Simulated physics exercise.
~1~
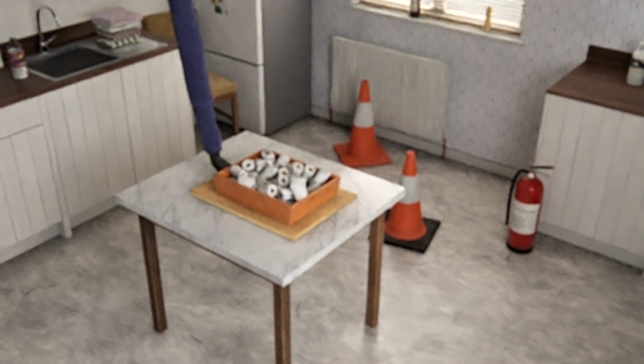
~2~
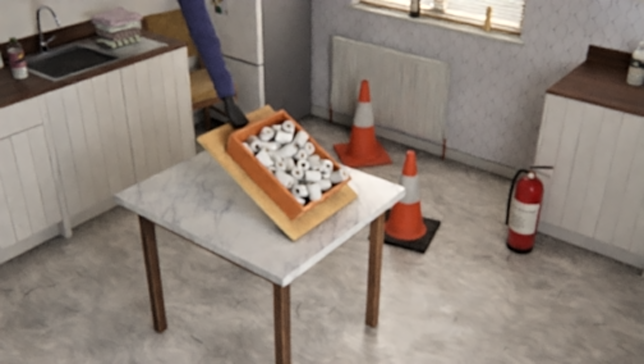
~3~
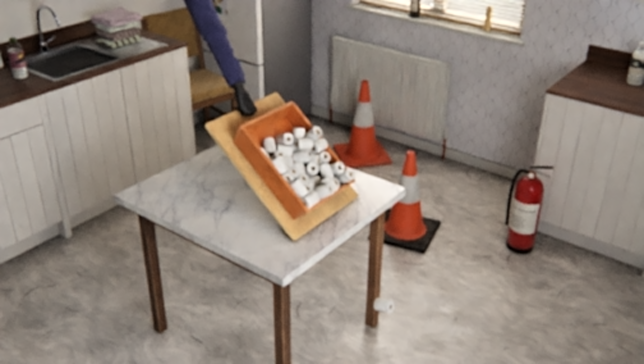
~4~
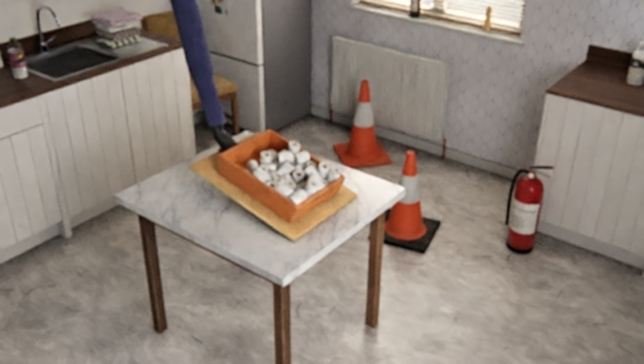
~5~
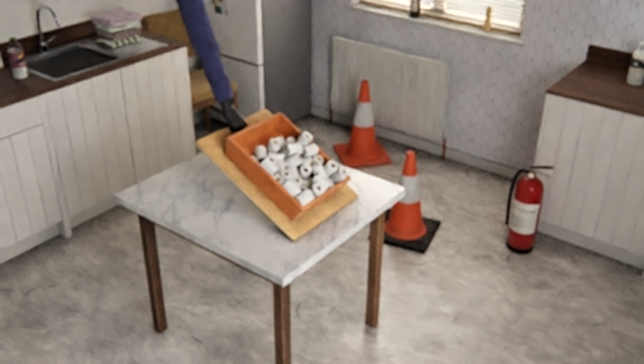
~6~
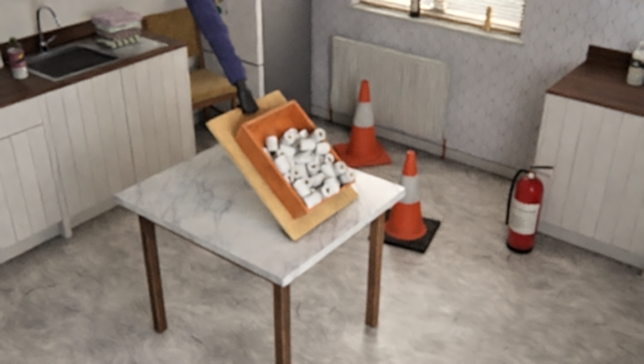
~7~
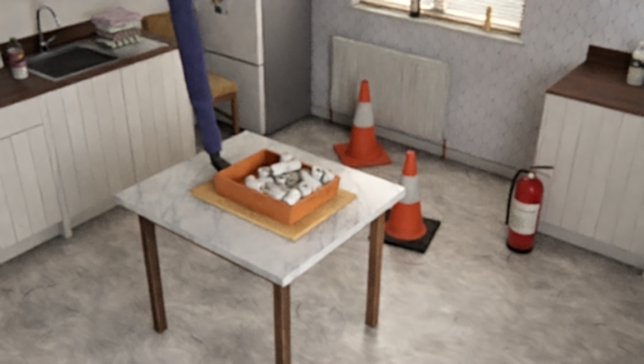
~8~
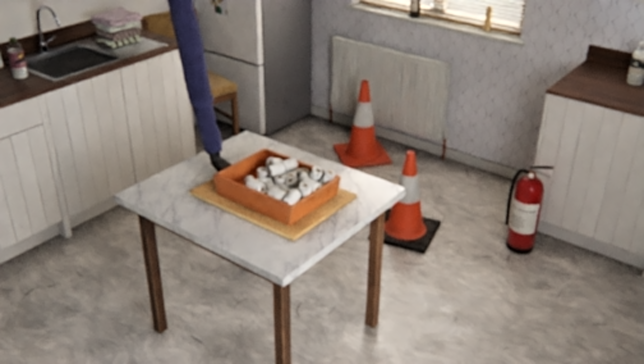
A hand in a dark blue sleeve tipped up a board holding an orange tub of white paper rolls, and one roll fell to the floor, then it lowered the board partway, tipped it again, and set it back flat with most rolls still inside.
